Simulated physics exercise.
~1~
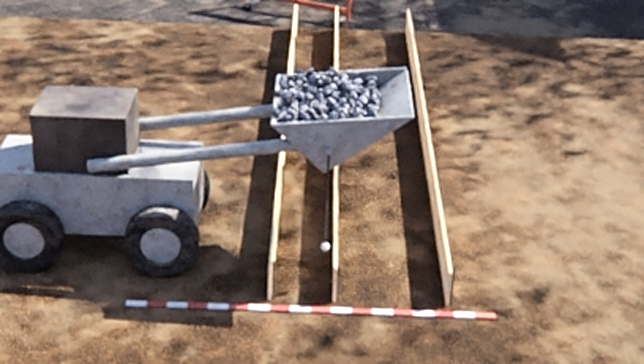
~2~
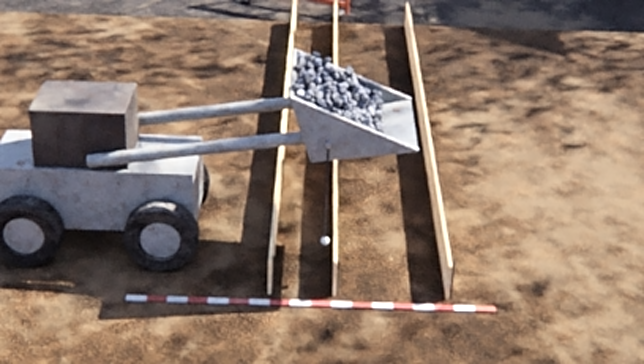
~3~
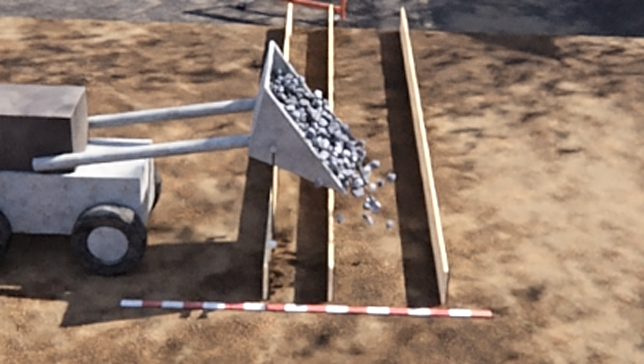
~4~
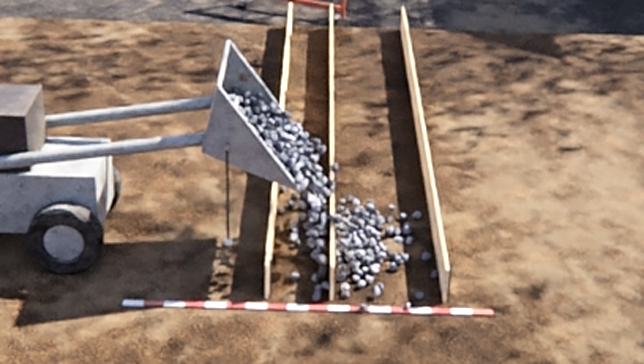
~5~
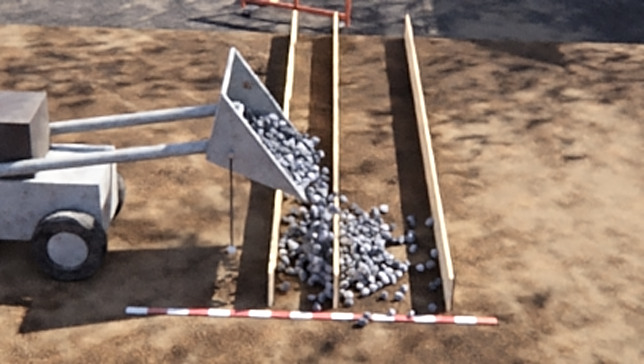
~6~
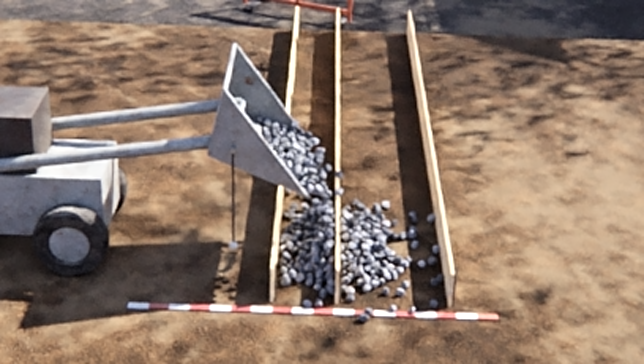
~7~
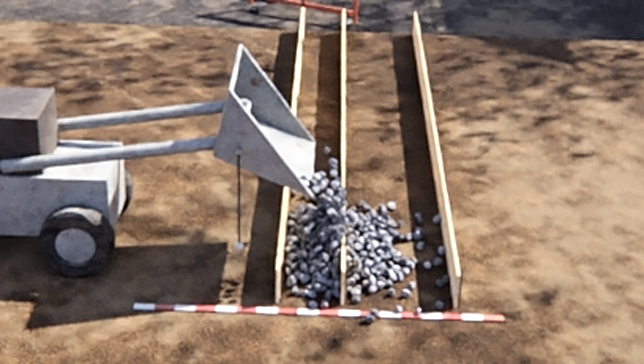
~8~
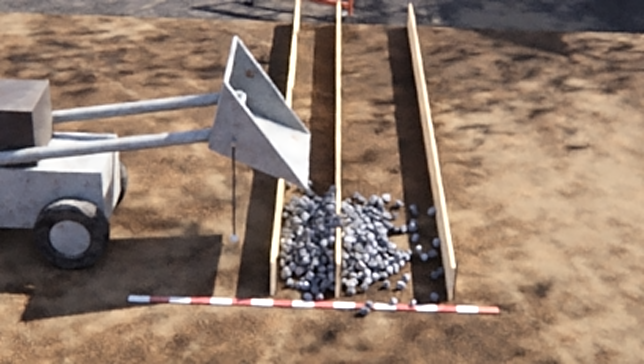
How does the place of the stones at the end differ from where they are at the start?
At the start the stones are heaped in the raised bucket above the boards. At the end they lie lower down on the ground, spread over the two bays on either side of the middle board.
